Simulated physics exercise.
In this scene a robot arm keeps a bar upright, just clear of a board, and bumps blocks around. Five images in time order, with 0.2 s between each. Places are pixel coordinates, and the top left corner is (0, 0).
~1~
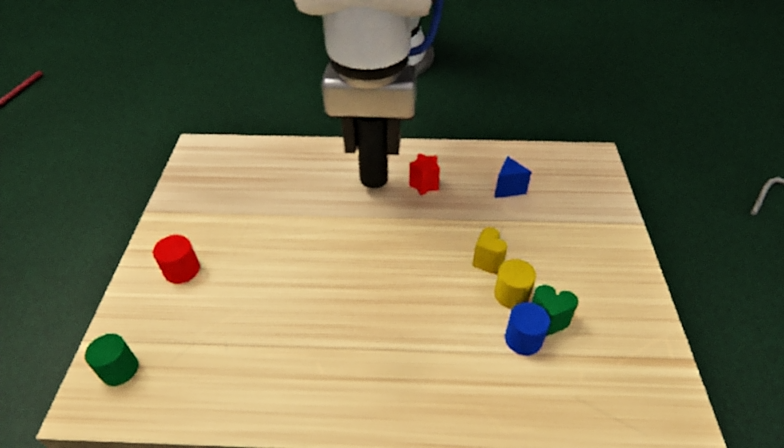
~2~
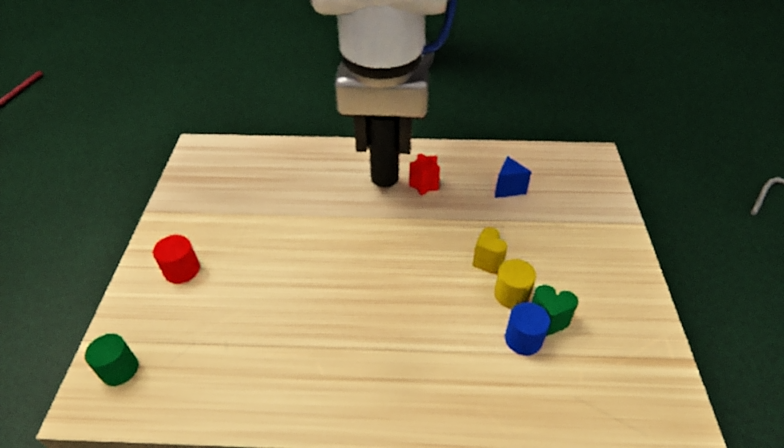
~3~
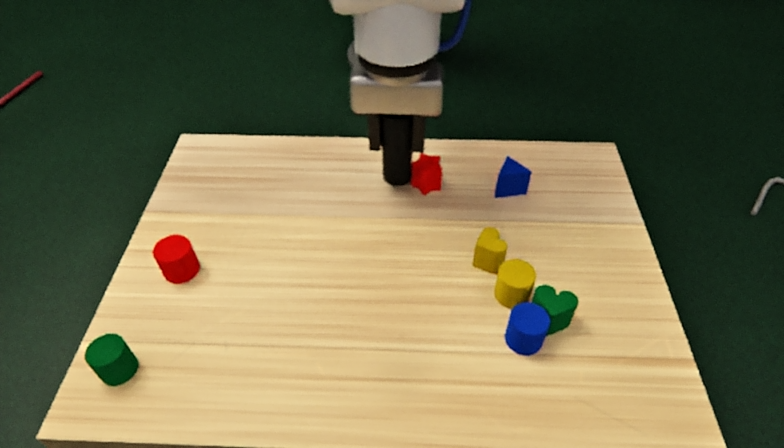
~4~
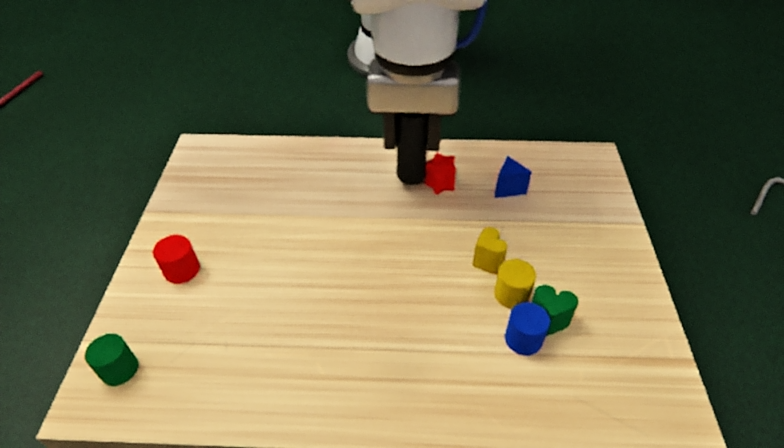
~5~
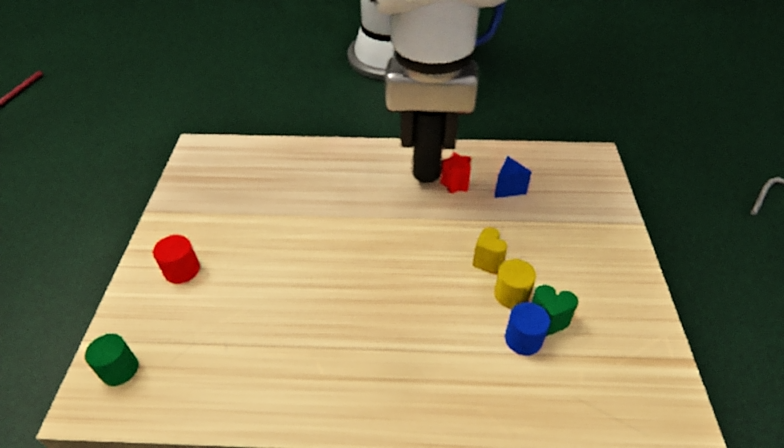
On a light wooden board with scattered coloured blocks, a robot arm's dark bar moves right along the far side, meets the red star-shaped block and pushes it rightward toward the blue triangular block, while the other blocks stay still.
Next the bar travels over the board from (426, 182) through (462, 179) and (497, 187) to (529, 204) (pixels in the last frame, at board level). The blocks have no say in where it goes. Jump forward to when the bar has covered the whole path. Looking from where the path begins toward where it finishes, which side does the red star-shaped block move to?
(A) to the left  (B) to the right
My pick is B.
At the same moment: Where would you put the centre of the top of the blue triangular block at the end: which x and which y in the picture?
Somewhere near (585, 192).
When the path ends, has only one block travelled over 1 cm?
Going by the path, no.
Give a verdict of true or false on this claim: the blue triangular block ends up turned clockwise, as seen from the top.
The statement is false.
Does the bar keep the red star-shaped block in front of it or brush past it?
In the end it is ahead.
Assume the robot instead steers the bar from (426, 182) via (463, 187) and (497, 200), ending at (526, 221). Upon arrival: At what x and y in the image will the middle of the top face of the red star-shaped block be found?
I'd place it at (545, 181), taking the centre of its top.
The first path, step by step. One third of the way, bar (463, 172); red star-shaped block (491, 166), turned 45° clockwise; blue triangular block (518, 169).
Two thirds of the way, bar (499, 179); red star-shaped block (525, 175), turned 65° clockwise; blue triangular block (551, 179), turned 20° anticlockwise.
At the end, bar (531, 196); red star-shaped block (560, 192), turned 65° clockwise; blue triangular block (585, 192), turned 25° anticlockwise.
